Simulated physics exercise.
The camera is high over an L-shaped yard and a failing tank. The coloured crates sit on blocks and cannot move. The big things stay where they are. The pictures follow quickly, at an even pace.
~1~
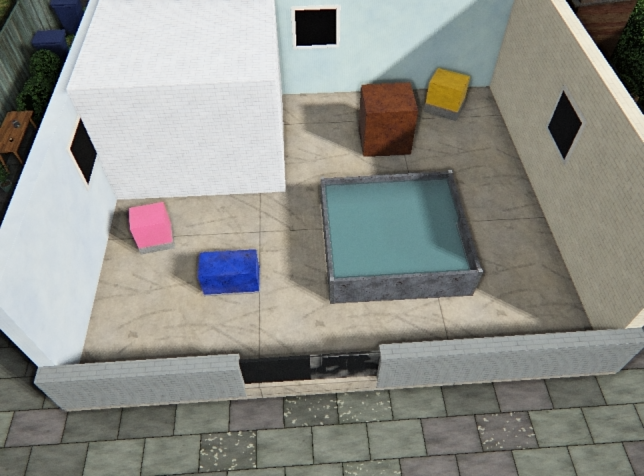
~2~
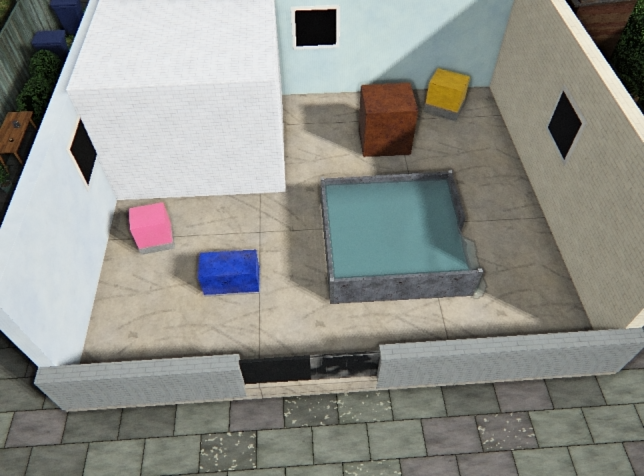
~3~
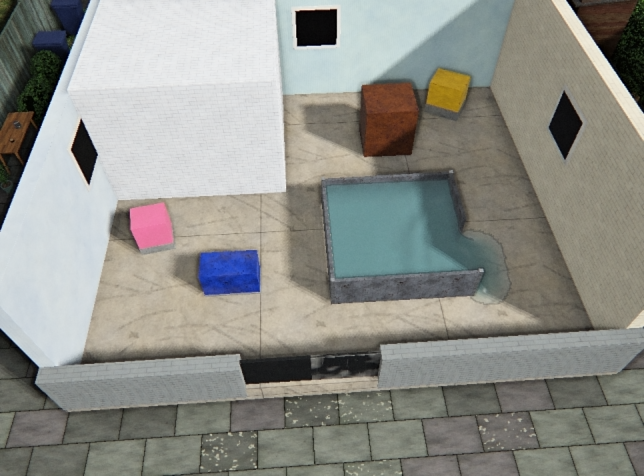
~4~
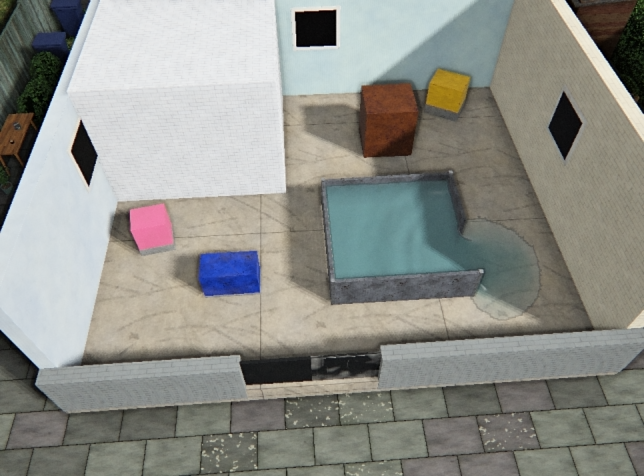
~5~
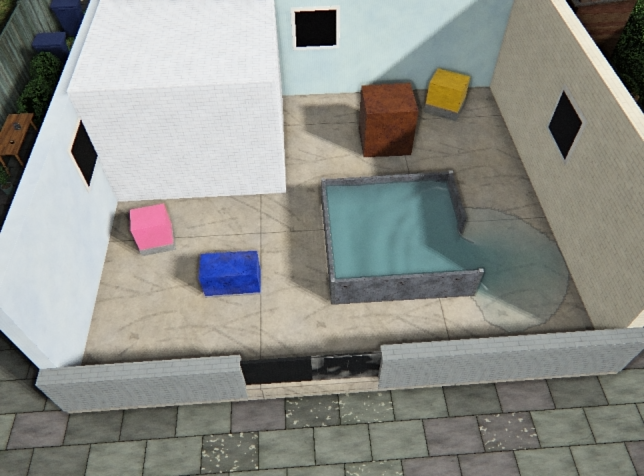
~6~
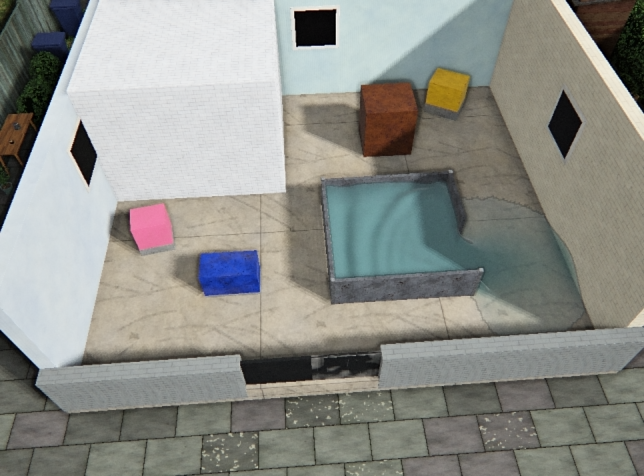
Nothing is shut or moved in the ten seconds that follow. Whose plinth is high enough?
The blue crate is wetted; the pink crate escapes dry; the yellow crate escapes dry.
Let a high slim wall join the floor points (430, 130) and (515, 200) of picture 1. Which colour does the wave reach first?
I say the yellow one.
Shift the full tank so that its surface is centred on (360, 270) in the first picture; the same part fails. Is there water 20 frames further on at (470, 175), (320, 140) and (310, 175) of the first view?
In that order: Wet, dry, dry.
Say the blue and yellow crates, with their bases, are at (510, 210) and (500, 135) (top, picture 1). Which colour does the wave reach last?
The one in pink.
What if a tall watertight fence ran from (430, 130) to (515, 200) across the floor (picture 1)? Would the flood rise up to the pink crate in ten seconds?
Then: The pink one stays dry.
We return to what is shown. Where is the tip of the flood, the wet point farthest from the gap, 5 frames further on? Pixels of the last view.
At about (522, 166).
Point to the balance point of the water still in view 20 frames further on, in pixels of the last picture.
Around (451, 250).
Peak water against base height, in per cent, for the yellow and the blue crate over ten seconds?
About 70 and 180 per cent.
A moment on, water covers 15 % of the floor; the blue crate not reached, the pink crate not reached, the yellow crate not reached.
Next, water covers 20 % of the floor; the blue crate not reached, the pink crate not reached, the yellow crate not reached.
Then, water covers 45 % of the floor; the blue crate not reached, the pink crate not reached, the yellow crate water round its plinth.
Later, water covers 75 % of the floor; the blue crate water round its plinth, the pink crate not reached, the yellow crate water round its plinth.
In the end, water covers 100 % of the floor; the blue crate was topped, the pink crate stayed above the water, the yellow crate stayed above the water.
